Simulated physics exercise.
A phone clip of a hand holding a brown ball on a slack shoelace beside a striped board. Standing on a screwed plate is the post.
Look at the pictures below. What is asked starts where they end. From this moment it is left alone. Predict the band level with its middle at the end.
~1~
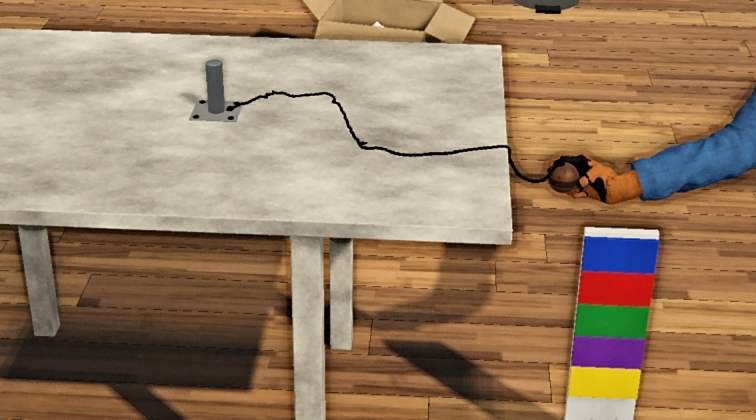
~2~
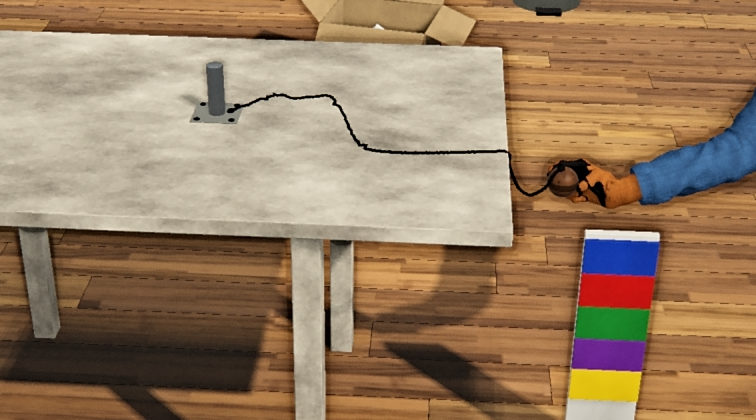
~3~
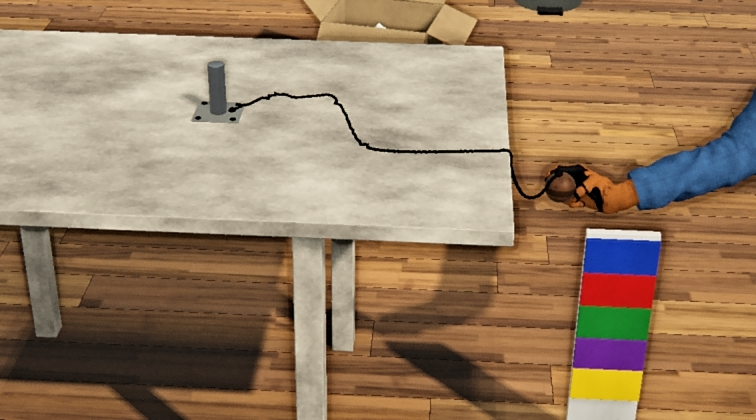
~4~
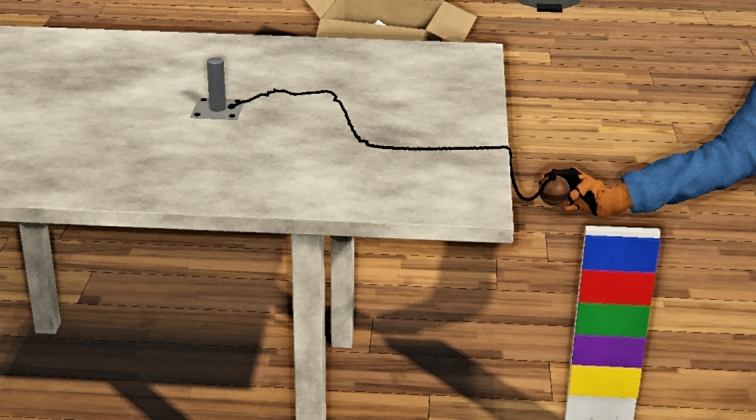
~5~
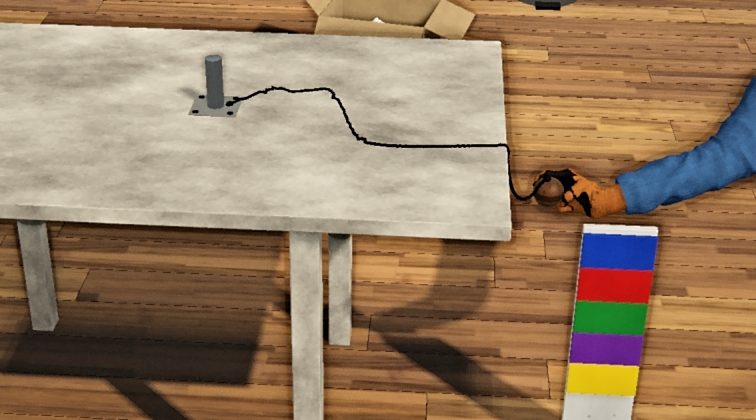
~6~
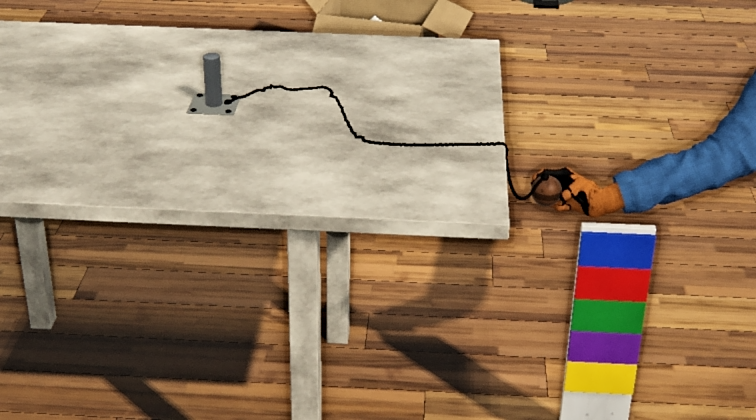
Prediction: Purple.
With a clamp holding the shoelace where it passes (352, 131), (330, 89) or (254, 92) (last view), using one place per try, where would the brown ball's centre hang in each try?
Readings in order - (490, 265), (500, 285), (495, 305).
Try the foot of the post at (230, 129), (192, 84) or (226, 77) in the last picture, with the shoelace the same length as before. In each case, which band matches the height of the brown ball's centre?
In turn, yellow, then green, then purple.
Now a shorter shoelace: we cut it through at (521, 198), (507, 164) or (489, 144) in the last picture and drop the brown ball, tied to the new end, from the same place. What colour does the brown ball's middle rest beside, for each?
Results, first to last: Green; red; blue.
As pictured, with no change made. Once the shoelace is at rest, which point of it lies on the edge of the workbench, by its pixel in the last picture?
The piece you want is at about (370, 142).
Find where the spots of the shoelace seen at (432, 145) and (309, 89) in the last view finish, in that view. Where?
At (500, 178), then (343, 112).
Soon after, ball near (448, 294); level with green.
After that, ball near (516, 341); level with purple.
In the end, ball near (489, 330); level with purple. Its middle rests at the purple band.
